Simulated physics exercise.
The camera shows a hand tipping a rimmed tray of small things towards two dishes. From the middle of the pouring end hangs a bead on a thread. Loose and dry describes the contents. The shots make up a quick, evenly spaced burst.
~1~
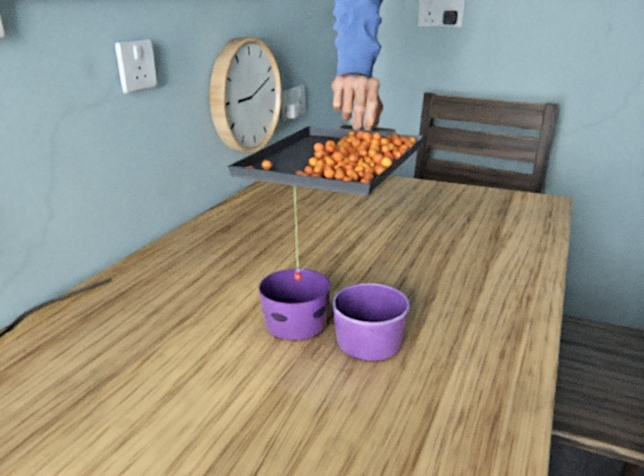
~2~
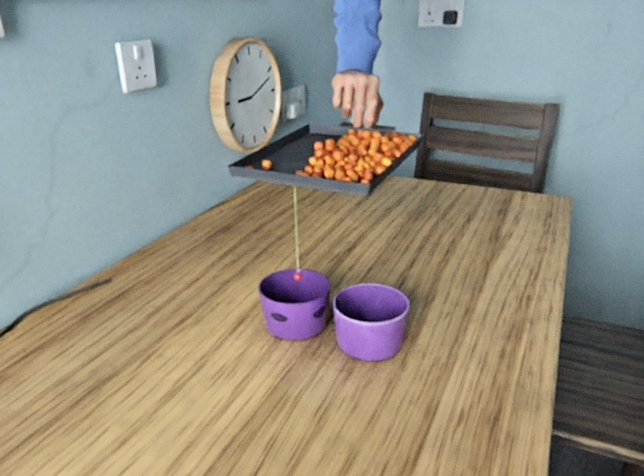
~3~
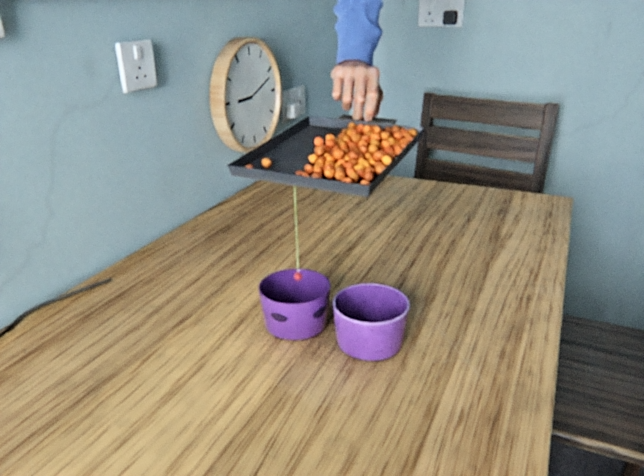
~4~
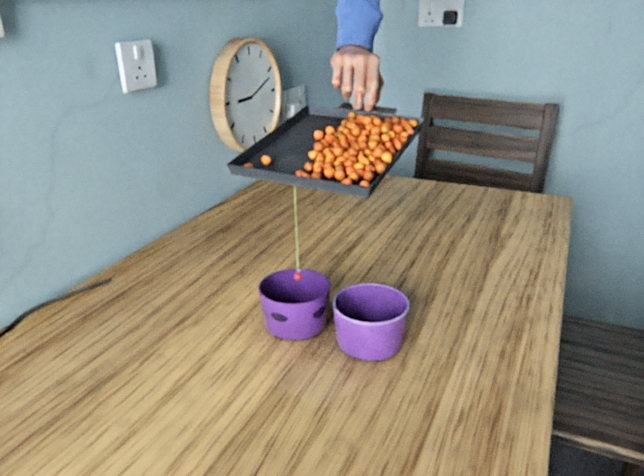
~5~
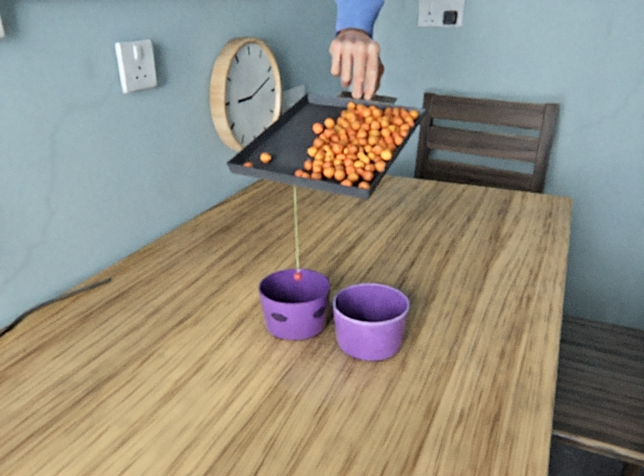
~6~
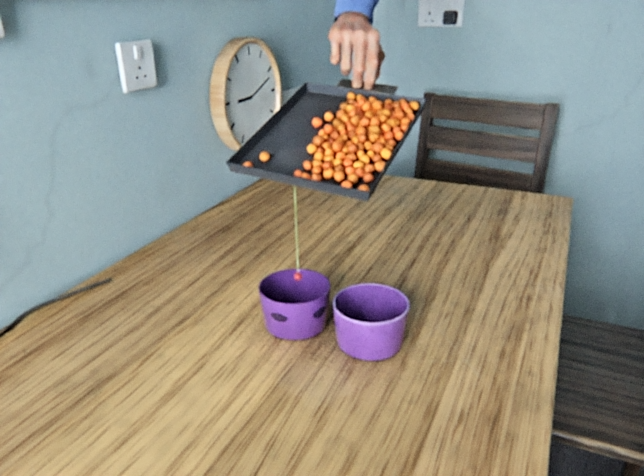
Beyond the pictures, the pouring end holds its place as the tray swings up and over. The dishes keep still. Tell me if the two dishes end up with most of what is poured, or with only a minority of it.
The catch is going to fall below what is lost.
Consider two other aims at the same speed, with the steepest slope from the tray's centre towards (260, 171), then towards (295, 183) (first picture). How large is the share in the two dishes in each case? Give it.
Roughly 10 % in the first case and 0 % in the second.
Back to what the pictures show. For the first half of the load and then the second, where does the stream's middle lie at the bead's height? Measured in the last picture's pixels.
The early half goes through (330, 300), the late half through (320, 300).
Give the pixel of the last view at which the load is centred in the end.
About (325, 377).
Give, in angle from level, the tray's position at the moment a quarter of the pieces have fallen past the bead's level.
It is at around 105 degrees by then.
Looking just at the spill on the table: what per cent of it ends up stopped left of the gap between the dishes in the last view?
Around 80 per cent, give or take.
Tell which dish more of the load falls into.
That would be the rightward one.
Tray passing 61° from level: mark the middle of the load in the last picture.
The load's middle is around (337, 147).
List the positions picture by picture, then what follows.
In the first picture, corners of the pouring end near (231, 166) and (368, 183), level; middle of the load near (361, 153), coated peanuts; left dish near (279, 318); right dish near (357, 338); bead on its thread near (298, 276).
In the second picture, corners of the pouring end near (231, 165) and (368, 184), level; middle of the load near (362, 152).
In the third picture, corners of the pouring end near (231, 164) and (368, 185), tipped barely, lowest at the right corner; middle of the load near (362, 148).
In the fourth picture, corners of the pouring end near (230, 163) and (368, 187), tipped a little, lowest at the right corner; middle of the load near (362, 142).
In the fifth picture, corners of the pouring end near (230, 162) and (368, 189), tipped a little, lowest at the right corner; middle of the load near (363, 135).
In the sixth picture, corners of the pouring end near (229, 162) and (368, 191), tipped clearly, lowest at the right corner; middle of the load near (362, 132); left dish near (279, 318); right dish near (357, 338).
Shortly afterwards, tray tipped steeply; the bulk on the tray; only a few outside both; a little in the air.
Next, tray tipped right over; the bulk on the tray; only a few in the right dish; a little outside both; a little in the air.
Some moments later, tray tipped past a quarter turn; near a quarter in the right dish; only a few in the left dish; the bulk outside both.
In the end, tray tipped past a quarter turn; near a quarter in the right dish; only a few in the left dish; the bulk outside both.
